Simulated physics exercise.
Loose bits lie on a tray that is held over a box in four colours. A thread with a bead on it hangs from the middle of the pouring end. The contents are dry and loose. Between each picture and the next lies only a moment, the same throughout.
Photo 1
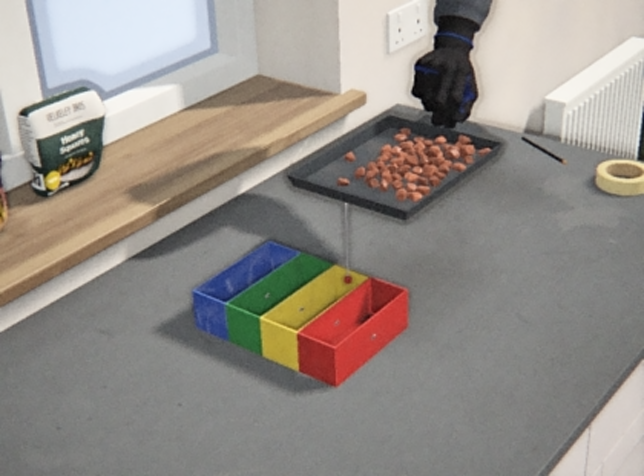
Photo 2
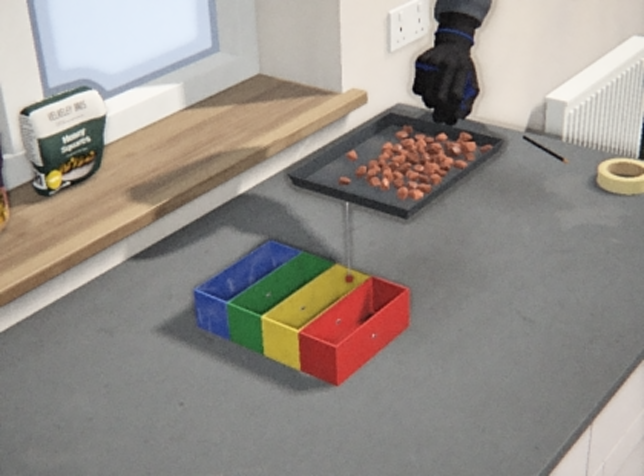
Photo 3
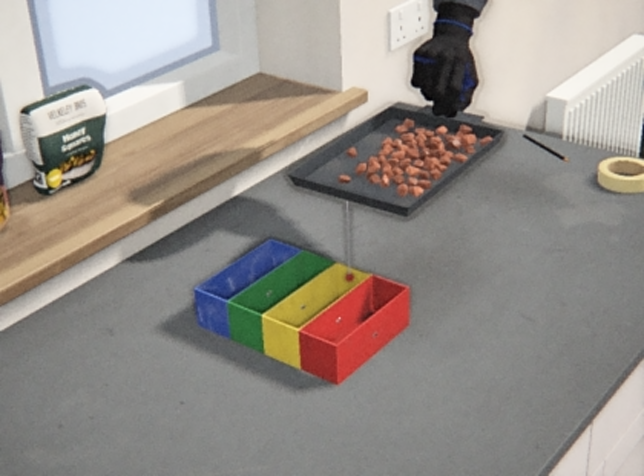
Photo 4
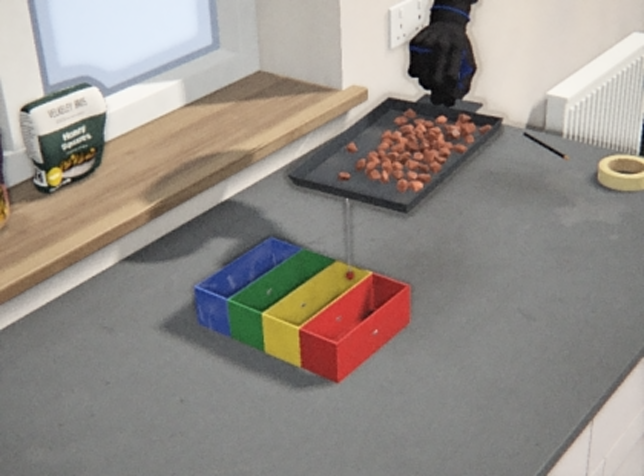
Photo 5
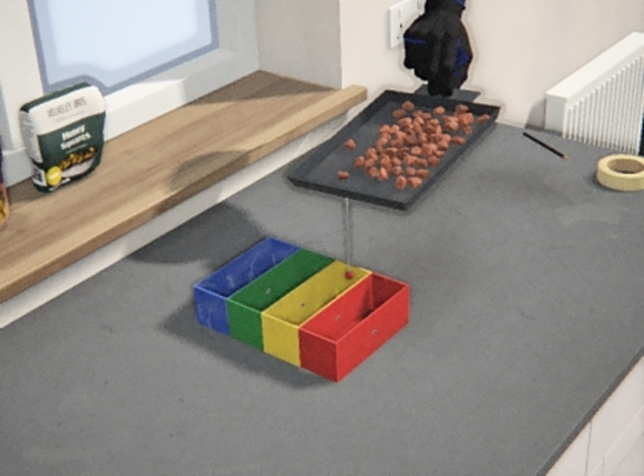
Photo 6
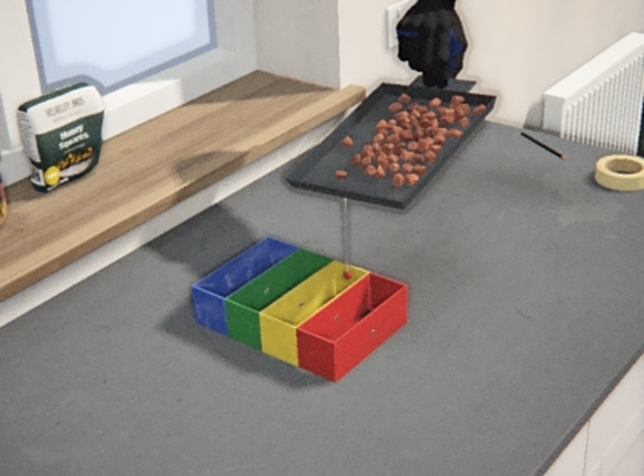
A dark tray of loose reddish bits, gripped at its far edge by a black-gloved hand, starts out level above a box with blue, green, yellow and red cells. The hand gradually raises that edge, tilting the tray toward its left corner, while the bits stay on it.
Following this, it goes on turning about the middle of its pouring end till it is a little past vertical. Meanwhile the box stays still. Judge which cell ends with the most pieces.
The green cell ends with the most.
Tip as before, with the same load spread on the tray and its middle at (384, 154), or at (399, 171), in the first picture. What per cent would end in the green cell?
Close to 60 and close to 60 per cent.
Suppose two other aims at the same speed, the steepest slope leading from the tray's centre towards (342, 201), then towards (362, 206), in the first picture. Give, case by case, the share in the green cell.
Case one near 20 %; case two near 0 %.
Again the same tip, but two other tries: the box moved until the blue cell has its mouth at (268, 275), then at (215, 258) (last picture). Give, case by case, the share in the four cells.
First case 100 in a hundred, second case 100 in a hundred.
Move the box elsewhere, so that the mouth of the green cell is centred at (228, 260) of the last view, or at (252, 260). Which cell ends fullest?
The answer is the red one for the first try and the yellow one for the second.
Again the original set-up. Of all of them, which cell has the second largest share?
The runner-up is the yellow one.
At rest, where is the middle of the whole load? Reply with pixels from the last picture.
Somewhere around (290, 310) in the final view.
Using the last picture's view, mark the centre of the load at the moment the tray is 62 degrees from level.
The load is centred near (320, 179).
Soon after the last picture, tray tipped steeply; most on the tray; a stray few in the yellow cell; a small part falling or outside the box.
A little later, tray tipped past a quarter turn; about half in the green cell; about a quarter in the yellow cell; a small part in the blue cell; a stray few in the red cell; a small part falling or outside the box.
Later still, tray tipped past a quarter turn; about two thirds in the green cell; about a third in the yellow cell; a small part in the blue cell; a stray few in the red cell.
At rest, tray tipped past a quarter turn; about two thirds in the green cell; about a third in the yellow cell; a small part in the blue cell; a stray few in the red cell.
